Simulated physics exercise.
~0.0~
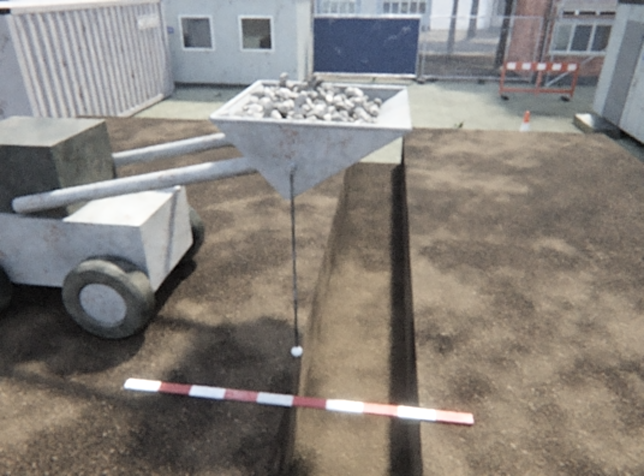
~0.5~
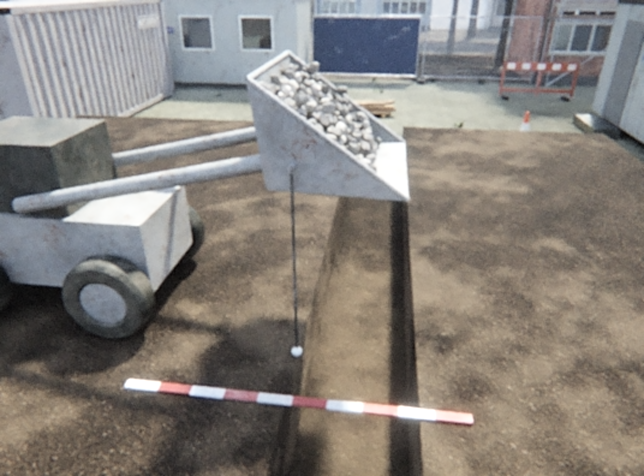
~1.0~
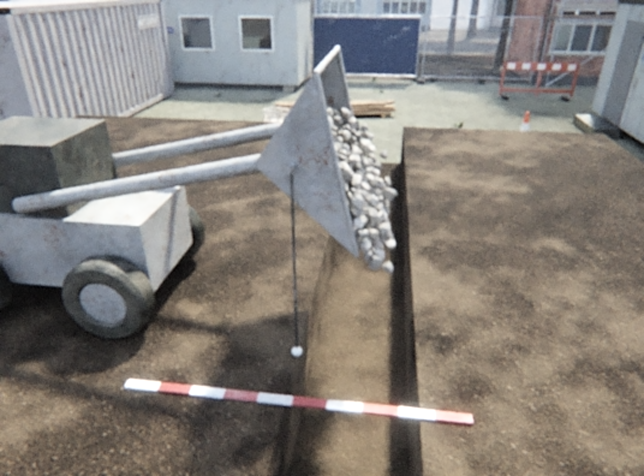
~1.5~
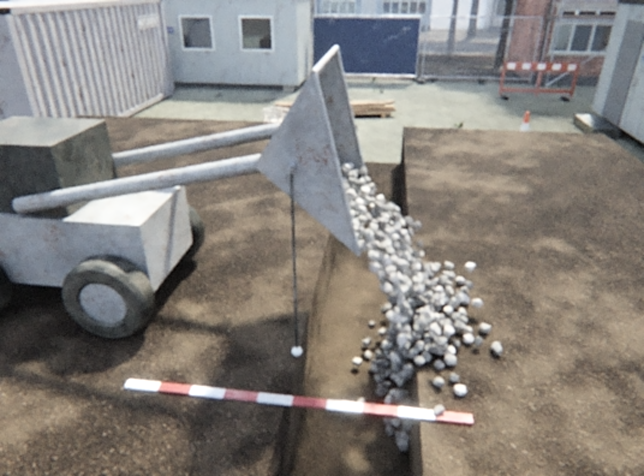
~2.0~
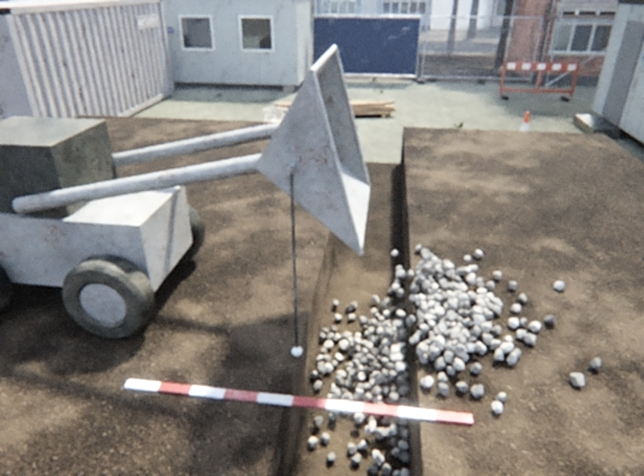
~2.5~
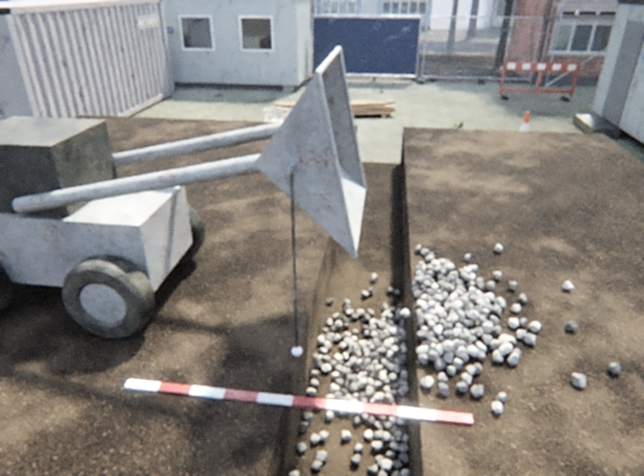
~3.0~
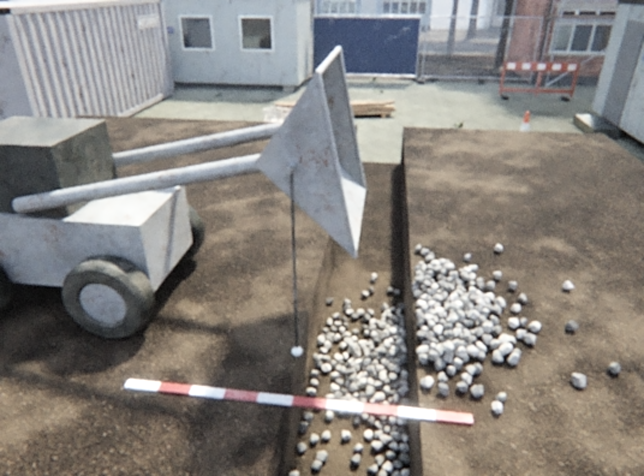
A loader tips its steel bucket forward, spilling grey stones into the trench and onto the ground beyond.
